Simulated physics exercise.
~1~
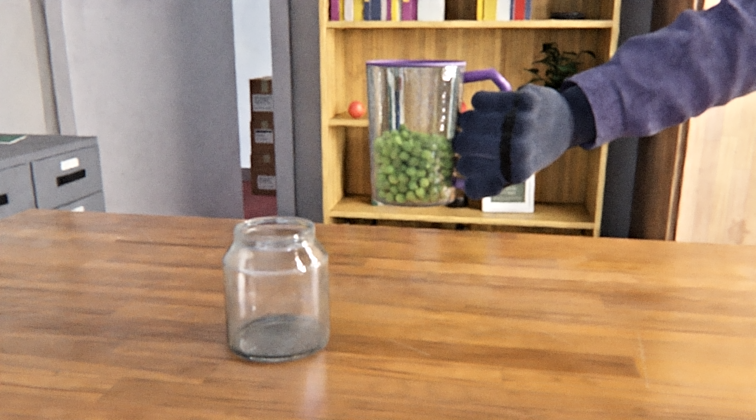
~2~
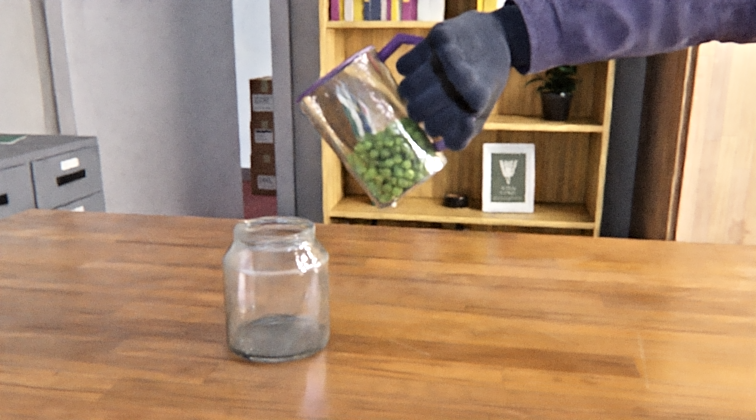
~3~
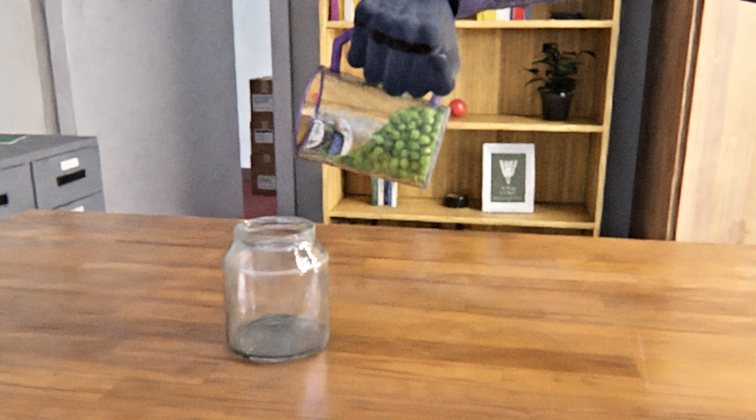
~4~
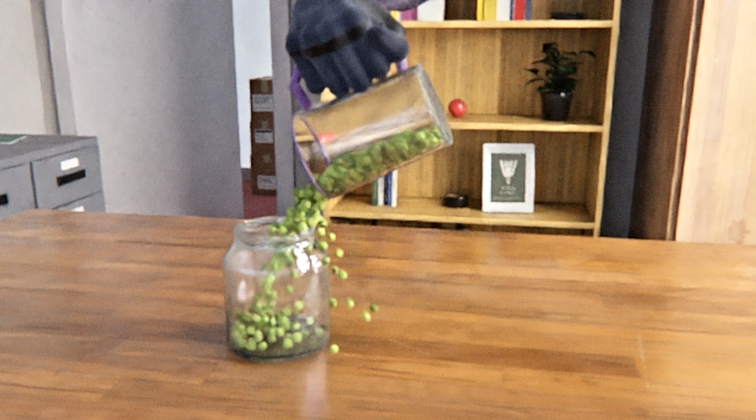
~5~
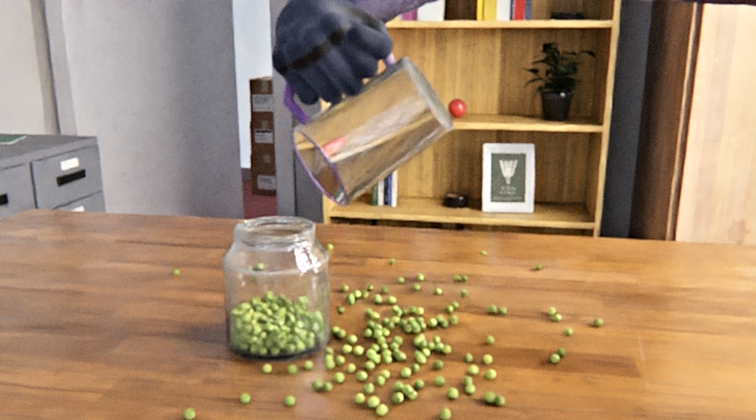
Gloved hand tipping a clear measuring cup of green peas over a glass jar, partly filling it and scattering many across the table.
